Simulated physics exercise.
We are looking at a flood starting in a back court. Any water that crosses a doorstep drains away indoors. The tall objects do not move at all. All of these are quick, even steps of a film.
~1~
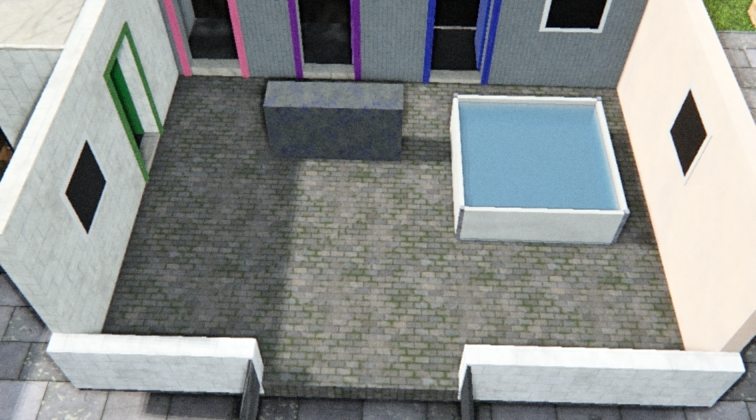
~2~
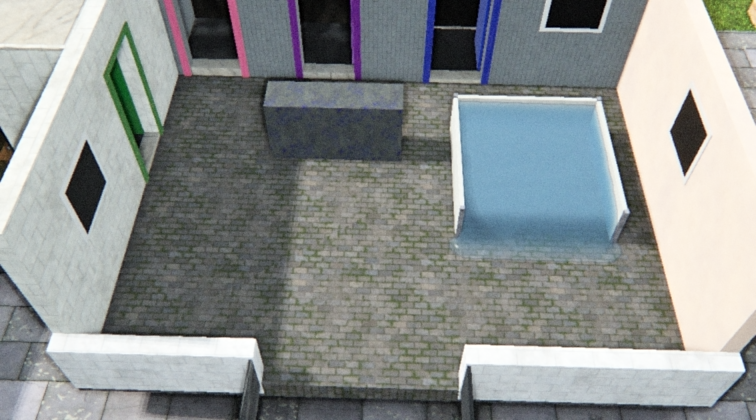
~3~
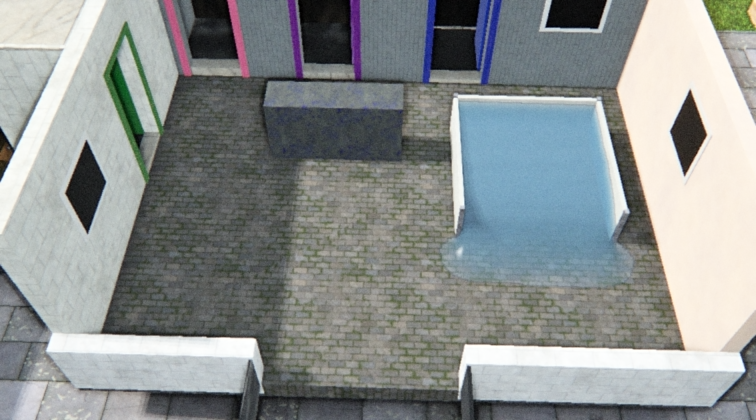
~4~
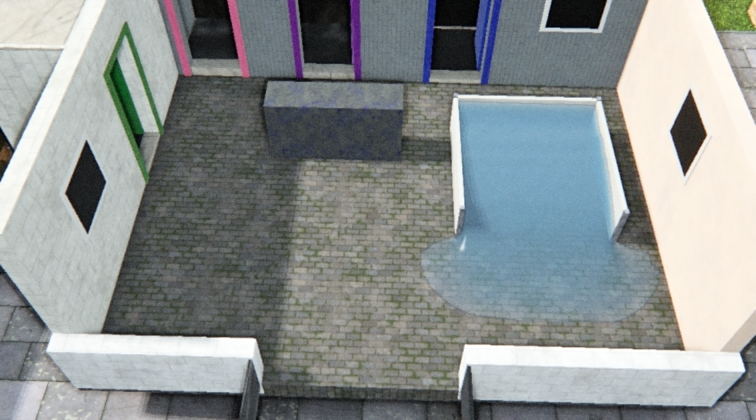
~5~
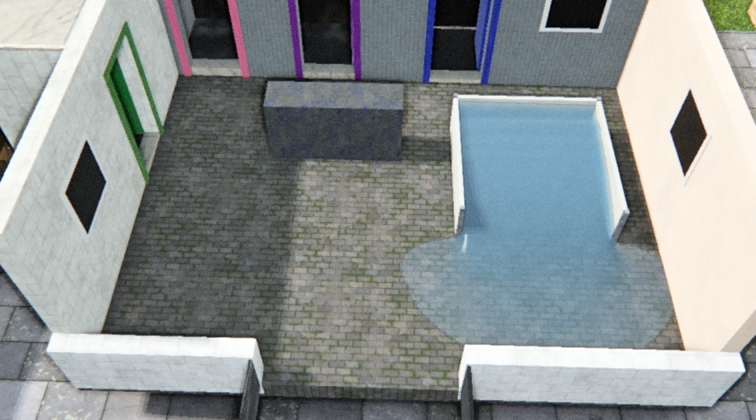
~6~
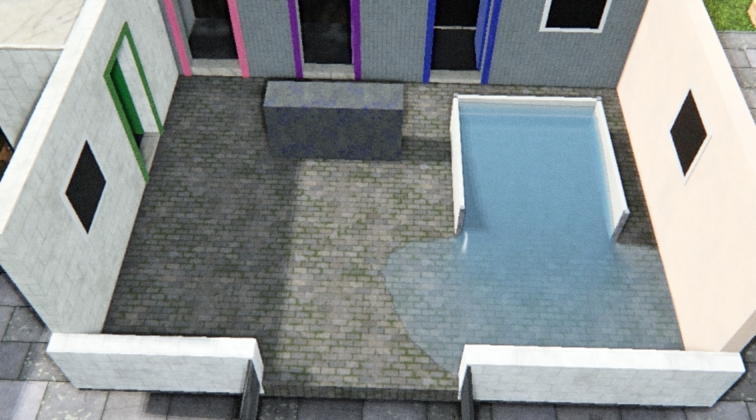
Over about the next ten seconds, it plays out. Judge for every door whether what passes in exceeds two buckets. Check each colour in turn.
Result: Purple door: Little enough water. Pink door: Little enough water. Blue door: Little enough water. Green door: Little enough water.
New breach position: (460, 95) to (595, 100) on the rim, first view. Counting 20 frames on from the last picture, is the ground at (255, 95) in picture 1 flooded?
At that place: Covered.
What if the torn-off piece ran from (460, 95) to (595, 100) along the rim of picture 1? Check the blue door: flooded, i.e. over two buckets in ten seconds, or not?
At the blue door, the flow beats the threshold.
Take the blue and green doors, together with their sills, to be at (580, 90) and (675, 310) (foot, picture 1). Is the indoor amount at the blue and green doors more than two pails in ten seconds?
Looking at it, blue door tops the limit, and green door tops the limit.
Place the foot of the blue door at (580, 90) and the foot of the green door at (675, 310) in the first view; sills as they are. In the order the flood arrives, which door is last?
The purple door comes last.
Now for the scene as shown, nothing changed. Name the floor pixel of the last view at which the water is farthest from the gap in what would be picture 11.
The wet edge reaches furthest near (347, 355).
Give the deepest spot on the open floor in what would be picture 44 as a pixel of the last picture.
That spot is close to (614, 103).
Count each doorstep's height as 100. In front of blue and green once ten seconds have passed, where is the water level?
60 and 100 %, in that order.
A moment on, water covers 25 % of the floor; the purple door not reached, the pink door not reached, the blue door not reached, the green door not reached.
Next, water covers 25 % of the floor; the purple door not reached, the pink door not reached, the blue door not reached, the green door not reached.
Then, water covers 40 % of the floor; the purple door not reached, the pink door not reached, the blue door not reached, the green door not reached.
Later, water covers 80 % of the floor; the purple door not reached, the pink door not reached, the blue door wet at the sill, nothing in, the green door wet at the sill, nothing in.
In the end, water covers 95 % of the floor; the purple door wet at the sill, nothing in, the pink door wet at the sill, nothing in, the blue door wet at the sill, nothing in, the green door wet at the sill, nothing in.
